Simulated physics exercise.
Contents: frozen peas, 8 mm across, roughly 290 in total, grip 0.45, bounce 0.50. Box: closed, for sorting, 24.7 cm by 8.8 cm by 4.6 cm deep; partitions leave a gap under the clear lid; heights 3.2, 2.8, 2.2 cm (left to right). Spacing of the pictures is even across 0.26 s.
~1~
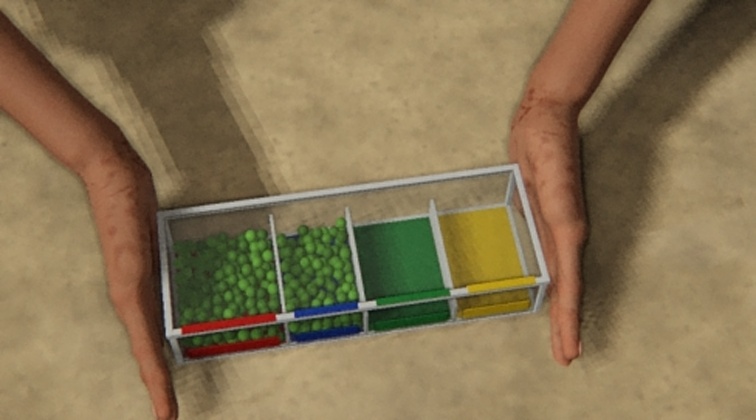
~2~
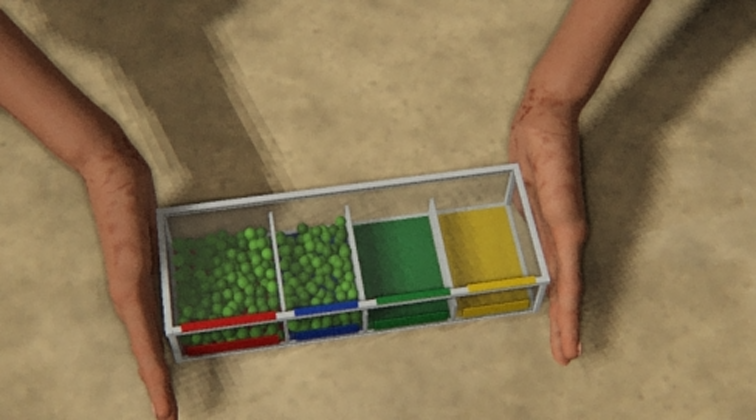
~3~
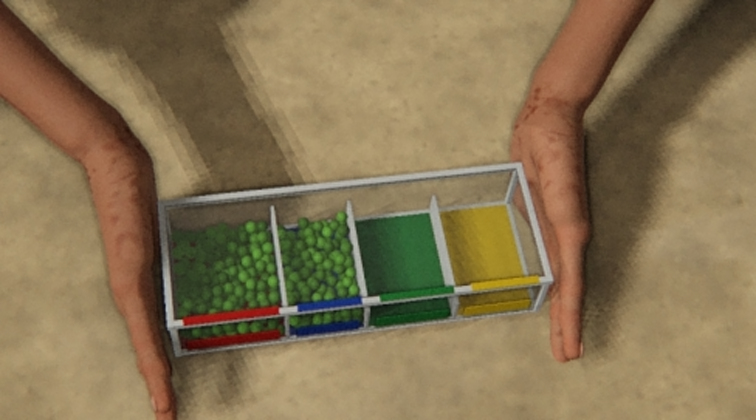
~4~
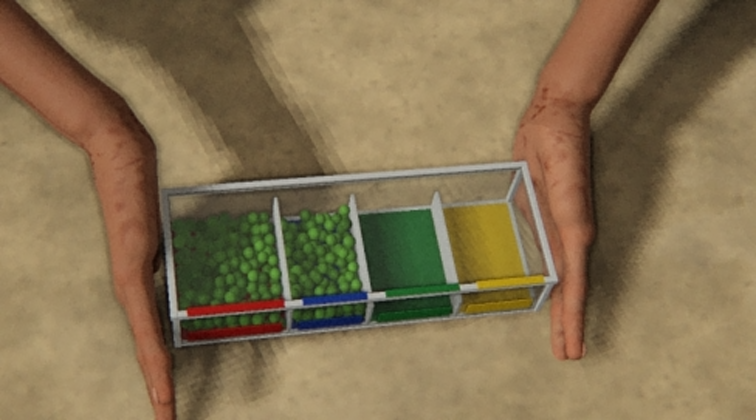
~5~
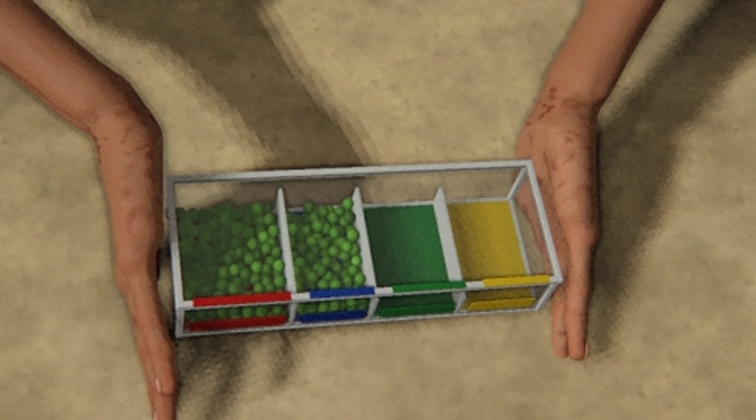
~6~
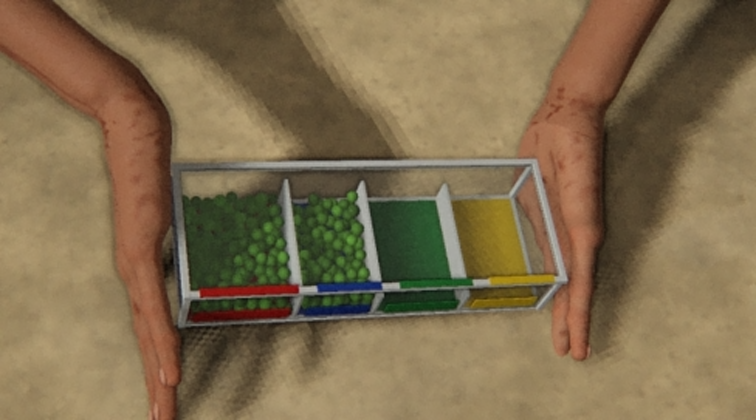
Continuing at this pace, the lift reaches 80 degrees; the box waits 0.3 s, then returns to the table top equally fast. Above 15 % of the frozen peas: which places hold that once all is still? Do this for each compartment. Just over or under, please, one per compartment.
Red: Over, blue: Over, green: Under, yellow: Over.
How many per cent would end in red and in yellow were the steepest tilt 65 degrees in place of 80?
In per cent, red gets 55 and yellow gets 5.
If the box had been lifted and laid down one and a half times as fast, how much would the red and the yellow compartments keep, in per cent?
My answer: Red gets 50 %, while yellow gets 20 %.
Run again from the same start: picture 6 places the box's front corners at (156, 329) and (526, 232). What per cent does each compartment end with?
Each compartment ends like this: Red 65 per cent, blue 35 per cent, green 0 per cent, yellow 0 per cent.
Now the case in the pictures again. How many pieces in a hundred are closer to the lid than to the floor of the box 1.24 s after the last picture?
About 30 %.
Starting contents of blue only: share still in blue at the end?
Share retained: Approx. 80 %.
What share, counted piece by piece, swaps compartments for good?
Result: Roughly 30 %.
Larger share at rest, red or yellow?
I'd say the red side has more in it.
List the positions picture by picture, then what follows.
Box tilt 0 degrees, front corners at (173, 331) and (543, 278); red 60 %, blue 40 %, in the first frame.
Box tilt 1 degrees, front corners at (172, 329) and (543, 278), in the second frame.
Box tilt 3 degrees, front corners at (174, 322) and (546, 278), lowest corner right front, in the third frame.
Box tilt 6 degrees, front corners at (178, 313) and (550, 278), lowest corner right front, in the fourth frame.
Box tilt 10 degrees, front corners at (183, 303) and (555, 278), lowest corner right front, in the fifth frame.
Box tilt 13 degrees, front corners at (190, 293) and (560, 278), lowest corner right front; red 60 %, blue 40 %, in the sixth frame.
Then, 1.24 s after the last picture, tilt 80 degrees; red 50 %, blue 40 %, green 5 %, yellow 5 %.
Then, 2.07 s after the last picture, tilt 40 degrees; red 45 %, blue 30 %, green 5 %, yellow 25 %.
Then, 2.90 s after the last picture, tilt 0 degrees; red 40 %, blue 30 %, green 5 %, yellow 25 %.
In the end, red 40 %, blue 30 %, green 5 %, yellow 25 %.
